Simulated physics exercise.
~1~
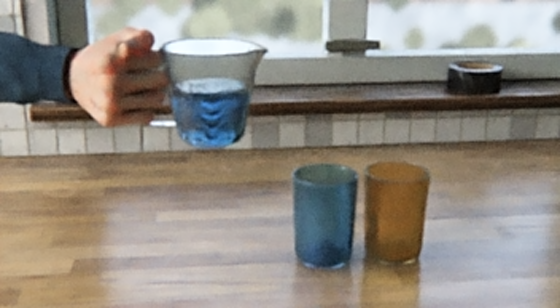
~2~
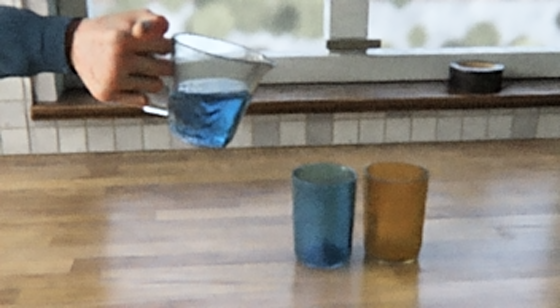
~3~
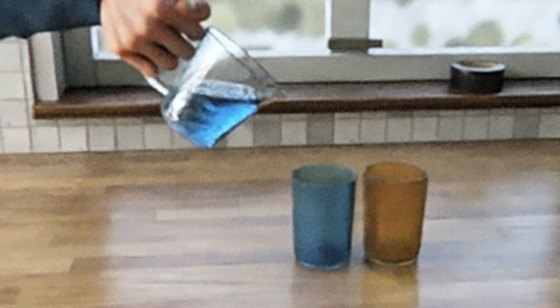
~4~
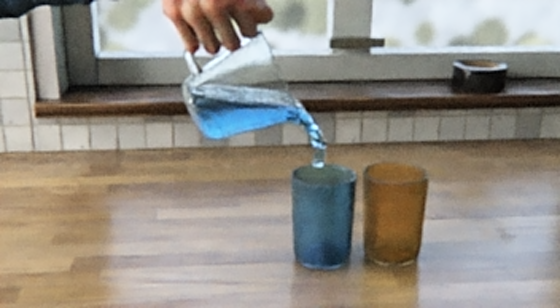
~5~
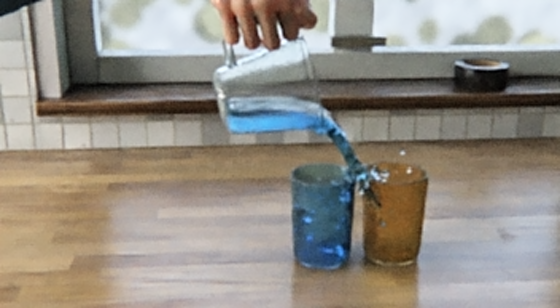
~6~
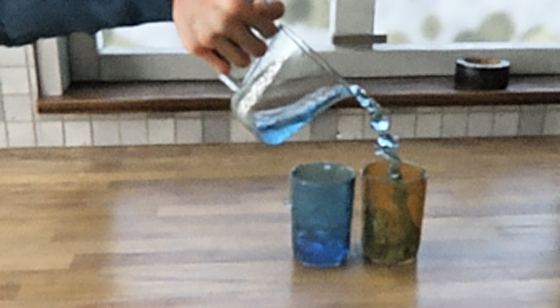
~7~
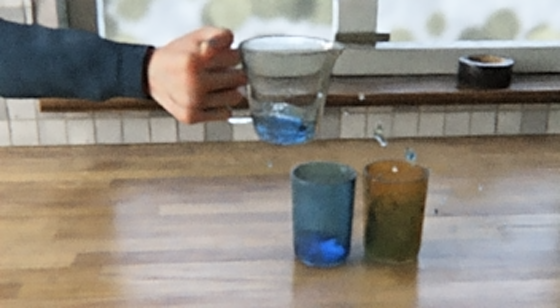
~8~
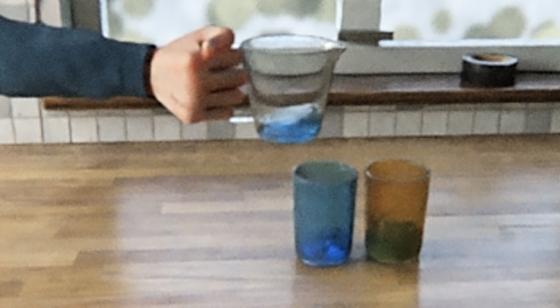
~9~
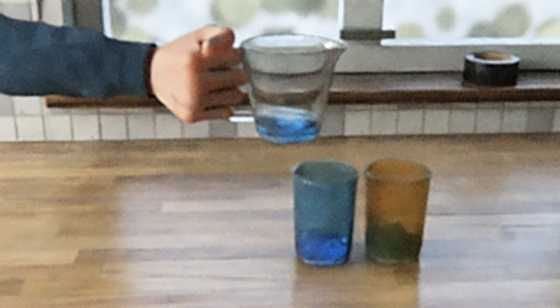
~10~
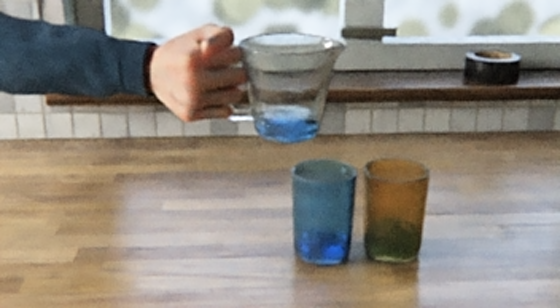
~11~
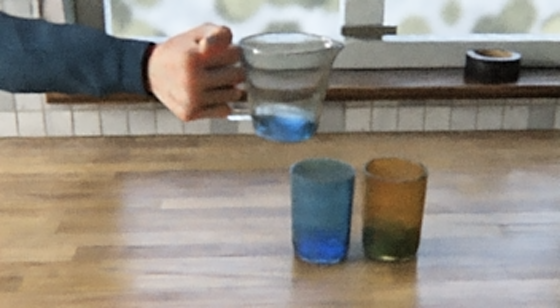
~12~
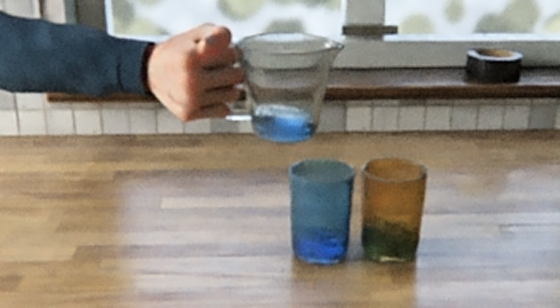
A wooden kitchen work surface is seen from the front and slightly above, with pale tiles, a dark sill holding a roll of black tape, and a window behind. A blue tumbler stands beside an amber one on its right, while a hand from the left holds a clear jug of blue water. The hand tips the jug steeply and moves it right, pouring into the blue tumbler. The stream then crosses to the amber tumbler, splashing at the rims, before the jug swings upright. Finally, both tumblers hold shallow water, and a little remains in the raised jug.
